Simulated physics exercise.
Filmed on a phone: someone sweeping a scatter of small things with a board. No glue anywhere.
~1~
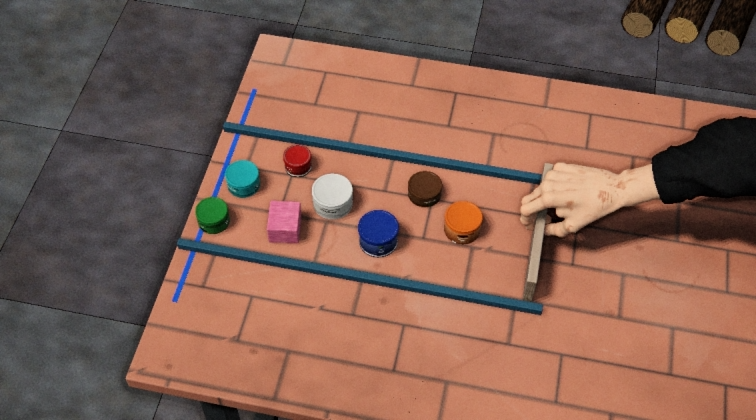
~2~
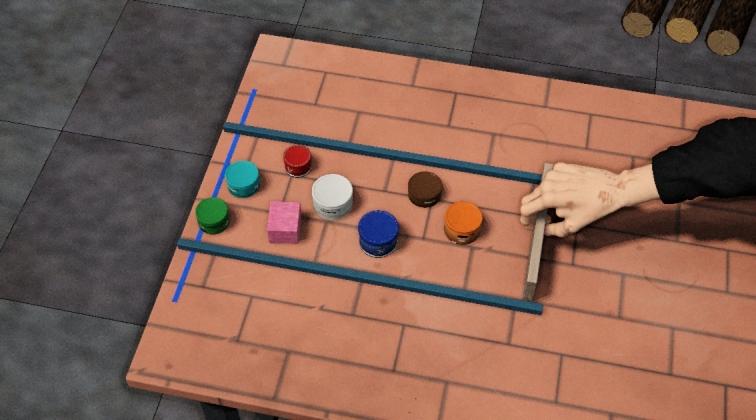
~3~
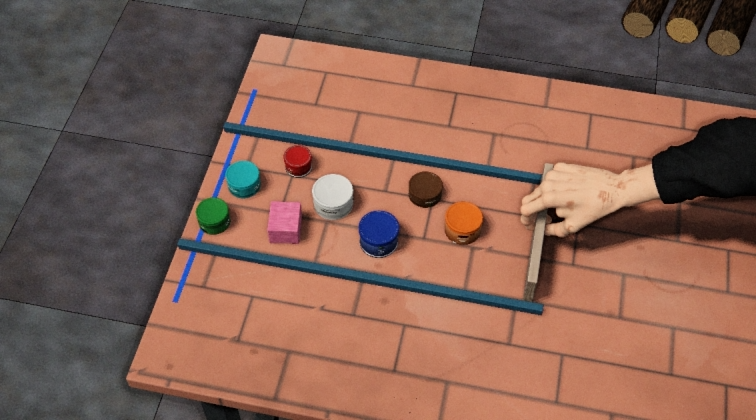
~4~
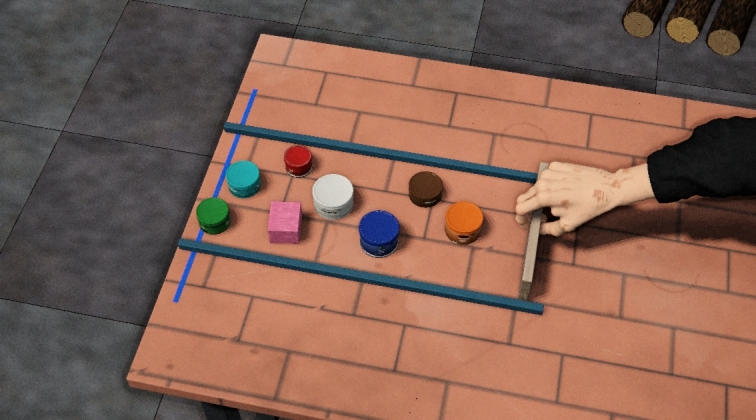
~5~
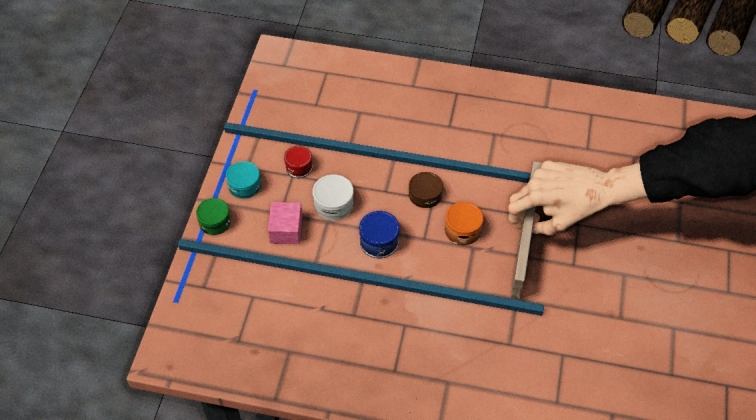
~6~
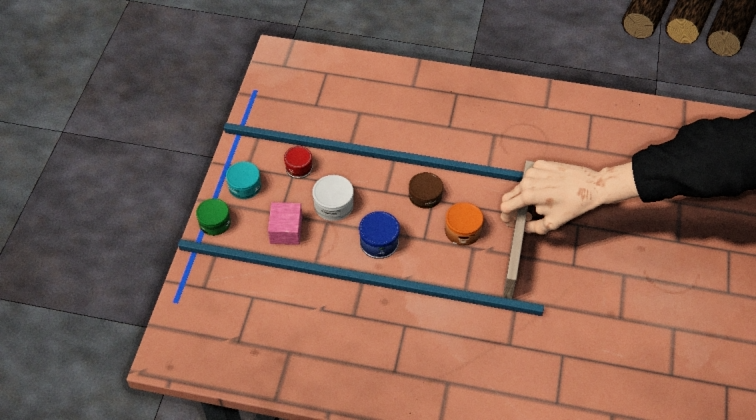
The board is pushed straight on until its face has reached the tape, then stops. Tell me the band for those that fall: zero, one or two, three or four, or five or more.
The number that fall off is five or more.
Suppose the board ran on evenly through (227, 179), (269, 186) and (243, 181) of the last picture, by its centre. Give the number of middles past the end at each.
In that order 5, 2 and 5.
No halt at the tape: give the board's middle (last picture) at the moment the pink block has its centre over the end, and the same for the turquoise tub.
About (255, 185), and (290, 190) for the other.
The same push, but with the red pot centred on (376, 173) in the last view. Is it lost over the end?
Then it goes over.
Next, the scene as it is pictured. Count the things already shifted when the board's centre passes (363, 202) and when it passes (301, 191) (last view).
4 and 8.
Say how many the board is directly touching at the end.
That makes 2.
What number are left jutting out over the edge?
Overhanging: 2.
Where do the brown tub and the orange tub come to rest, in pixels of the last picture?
The brown tub stops around (214, 151); the orange tub around (202, 176).
Soon after, none off yet; green tub at rest near (214, 217); turquoise tub at rest near (244, 180); red pot at rest near (299, 162).
After that, none off yet; green tub at rest near (214, 217); turquoise tub displaced about its own width near (221, 176); red pot displaced about its own width near (273, 156).
In the end, the number that fall off is five or more; gone, blue pot, white tub, pink block, red pot, turquoise tub and green tub.
